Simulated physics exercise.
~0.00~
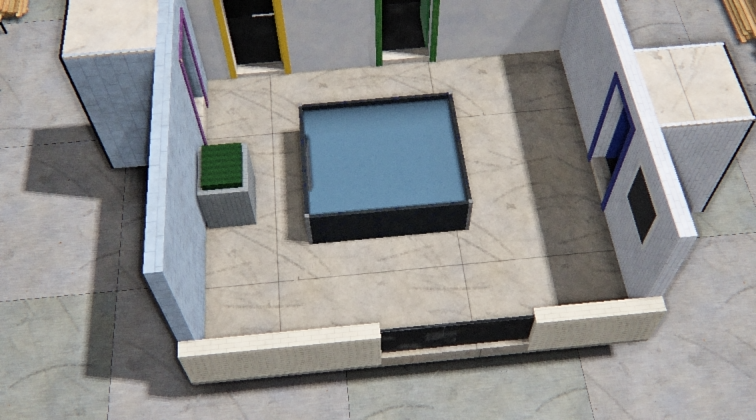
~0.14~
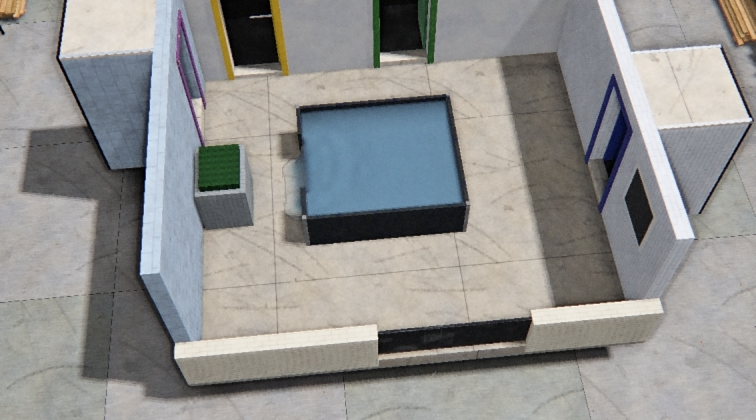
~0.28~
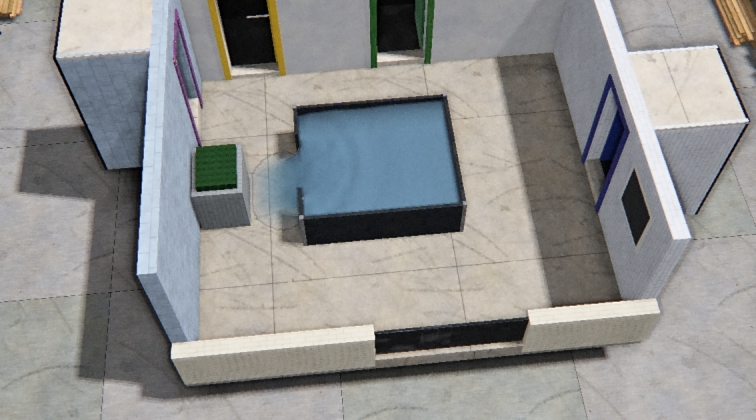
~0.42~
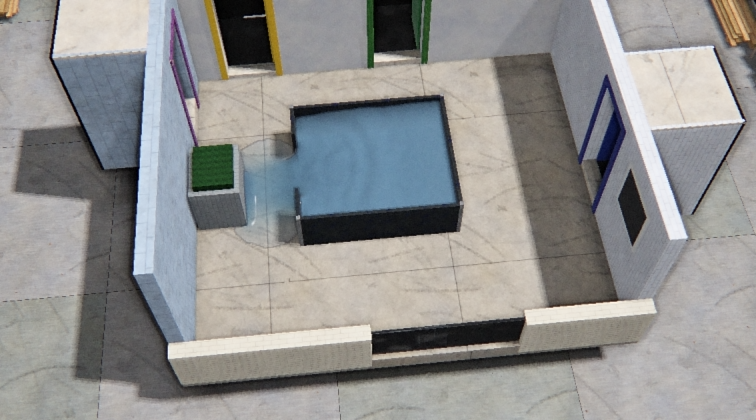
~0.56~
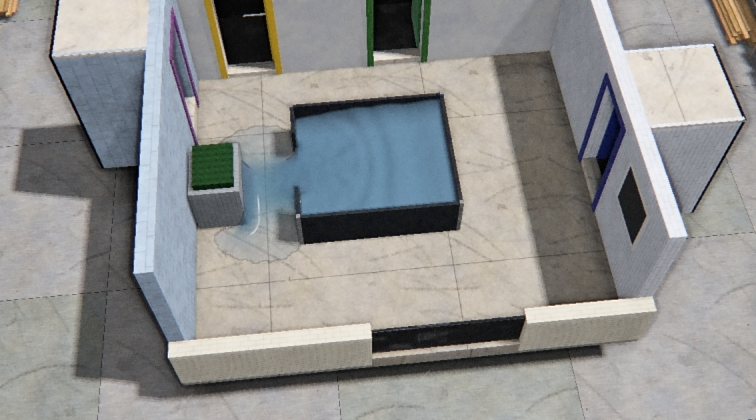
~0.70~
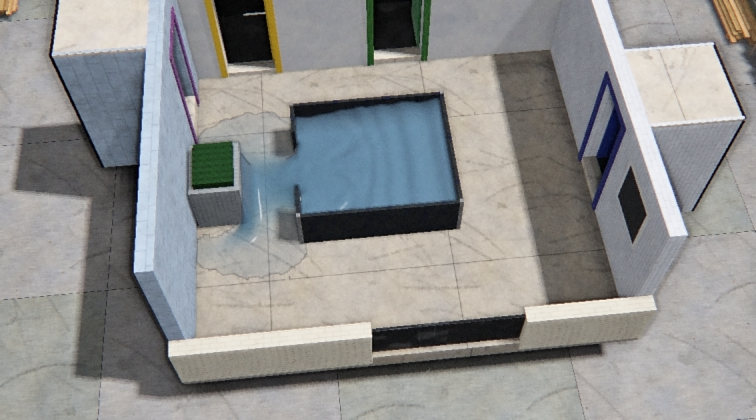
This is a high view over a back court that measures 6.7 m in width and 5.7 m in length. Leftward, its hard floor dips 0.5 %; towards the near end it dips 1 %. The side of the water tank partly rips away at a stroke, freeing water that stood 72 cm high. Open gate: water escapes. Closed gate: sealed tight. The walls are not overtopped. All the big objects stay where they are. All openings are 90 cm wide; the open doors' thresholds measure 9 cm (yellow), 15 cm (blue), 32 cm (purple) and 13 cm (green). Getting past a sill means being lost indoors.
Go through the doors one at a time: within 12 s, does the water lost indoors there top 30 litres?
My prediction: The yellow door is going to top the limit; the blue door is going to fall short of the limit; the purple door is going to fall short of the limit; the green door is going to fall short of the limit.
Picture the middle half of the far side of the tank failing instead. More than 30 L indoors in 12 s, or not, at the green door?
Compared with the limit, green is more.
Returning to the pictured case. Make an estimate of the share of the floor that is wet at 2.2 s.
Roughly 35 % of the floor.
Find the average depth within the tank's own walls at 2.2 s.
It averages close to 44 centimetres.
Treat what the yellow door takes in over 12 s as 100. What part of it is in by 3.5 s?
Estimate: Around 45 per cent.
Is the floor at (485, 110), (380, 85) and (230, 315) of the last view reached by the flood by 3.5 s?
Well, the first is untouched by it, the next drenched, the last drenched.
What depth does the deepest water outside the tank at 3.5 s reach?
Around 32 centimetres deep.
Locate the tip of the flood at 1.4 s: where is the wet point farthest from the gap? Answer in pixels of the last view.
Around pixel (196, 360).
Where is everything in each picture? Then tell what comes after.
The first frame shows still water, 72 cm deep, in the water tank at (382, 155).
In the second frame, the front is at (297, 217), 0.6 m from the gap at (305, 180); 0.2 m2 of floor is under water; 72 cm left at the back of the water tank.
In the third frame, water pours out at (302, 181) and has run 0.9 m, to (265, 219); typically 12 cm deep outside, 72 cm at the water tank's back.
In the fourth frame, the front is at a hidden place, 1.4 m from the gap at (299, 181); 1.7 m2 of floor is under water; 72 cm left at the back of the water tank.
In the fifth frame, water pours out at (299, 179) and has run 1.8 m, to a hidden place; typically 6 cm deep outside, 72 cm at the water tank's back.
In the sixth frame, water pours out at (299, 178) and has run 2.1 m, to (205, 260); typically 5 cm deep outside, 69 cm at the water tank's back.
After 1.4 s water covers 25 % of the floor and is deepest (58 cm) near (251, 197); yellow door not reached, blue door not reached, purple door 29 cm at the sill, 0 L in, green door not reached.
After 2.2 s water covers 35 % of the floor and is deepest (52 cm) near (251, 197); yellow door 24 cm at the sill, 22 L in, blue door not reached, purple door 28 cm at the sill, 0 L in, green door not reached.
After 3.5 s water covers 55 % of the floor and is deepest (32 cm) near (251, 197); yellow door 24 cm at the sill, 143 L in, blue door not reached, purple door 26 cm at the sill, 1 L in, green door 4 cm at the sill, 0 L in.
After 7.0 s water covers 95 % of the floor and is deepest (20 cm) near (251, 197); yellow door 15 cm at the sill, 278 L in, blue door 14 cm at the sill, 0 L in, purple door 15 cm at the sill, 1 L in, green door 4 cm at the sill, 0 L in.
After 12.0 s water covers 100 % of the floor and is deepest (20 cm) near (415, 317); yellow door 10 cm at the sill, 315 L in, blue door 13 cm at the sill, 0 L in, purple door 9 cm at the sill, 1 L in, green door 9 cm at the sill, 0 L in.
